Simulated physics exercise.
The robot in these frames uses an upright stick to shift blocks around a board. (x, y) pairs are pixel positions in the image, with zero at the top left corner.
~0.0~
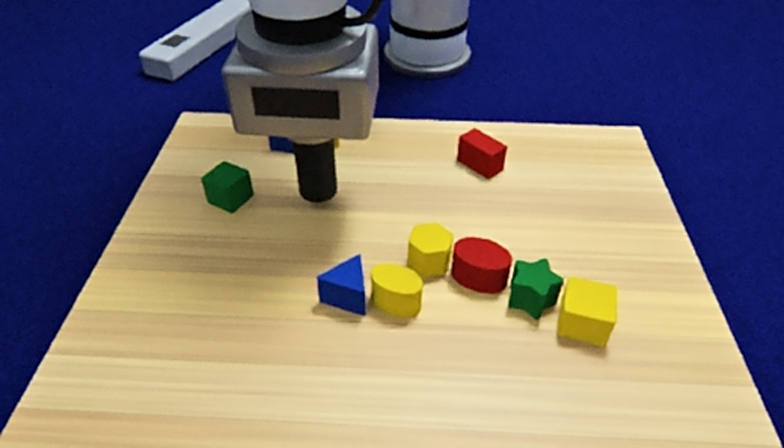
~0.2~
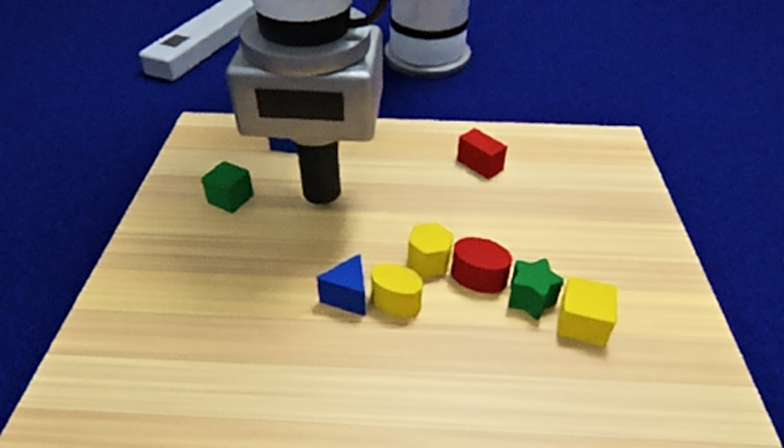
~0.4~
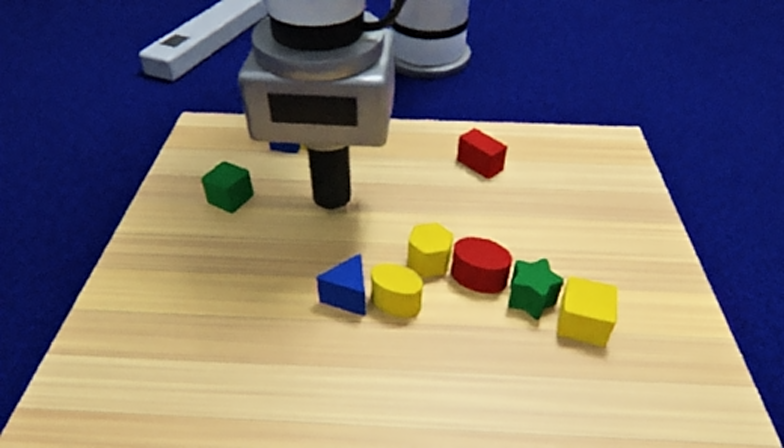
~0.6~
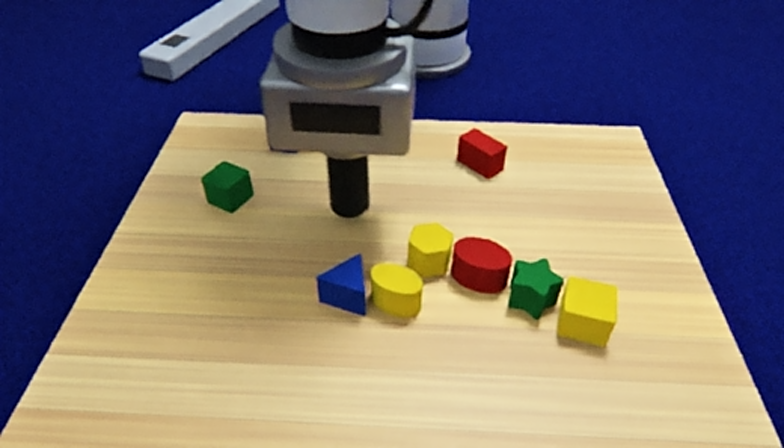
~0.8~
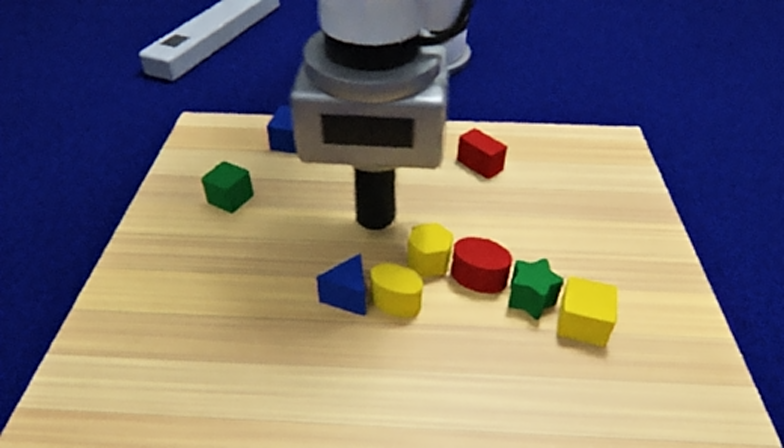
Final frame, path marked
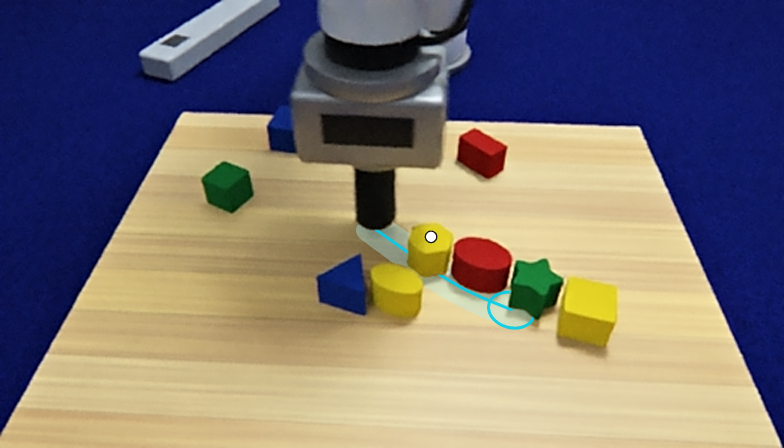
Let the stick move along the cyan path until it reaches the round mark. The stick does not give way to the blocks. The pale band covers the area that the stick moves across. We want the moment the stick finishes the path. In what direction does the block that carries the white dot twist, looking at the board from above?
From overhead, the rotation is clockwise.
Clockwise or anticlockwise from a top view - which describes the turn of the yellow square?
From the top: Clockwise.
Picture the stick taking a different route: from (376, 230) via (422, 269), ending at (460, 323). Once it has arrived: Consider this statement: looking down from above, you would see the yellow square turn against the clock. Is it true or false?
It is false.
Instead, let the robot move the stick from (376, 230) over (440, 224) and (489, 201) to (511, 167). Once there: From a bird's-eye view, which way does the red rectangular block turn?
It goes anticlockwise.
The drawn path runs from (376, 230) by way of (435, 271) to (511, 310); the dot is on the yellow hexagon.
On the path given first. One third of the way, stick at (416, 245); yellow hexagon at (448, 256), turned 25° clockwise; red elliptical block at (501, 261), turned 40° anticlockwise; green star block at (547, 274), turned 20° clockwise; yellow square at (597, 300).
Two thirds of the way, stick at (460, 273); yellow hexagon at (467, 297), turned 65° clockwise; red elliptical block at (506, 276), turned 115° anticlockwise; green star block at (554, 274); yellow square at (602, 300), turned 15° clockwise.
At the end, stick at (514, 297); yellow hexagon at (475, 308), turned 100° clockwise; red elliptical block at (564, 300), turned 115° anticlockwise; green star block at (598, 284), turned 35° anticlockwise; yellow square at (651, 307), turned 25° clockwise.
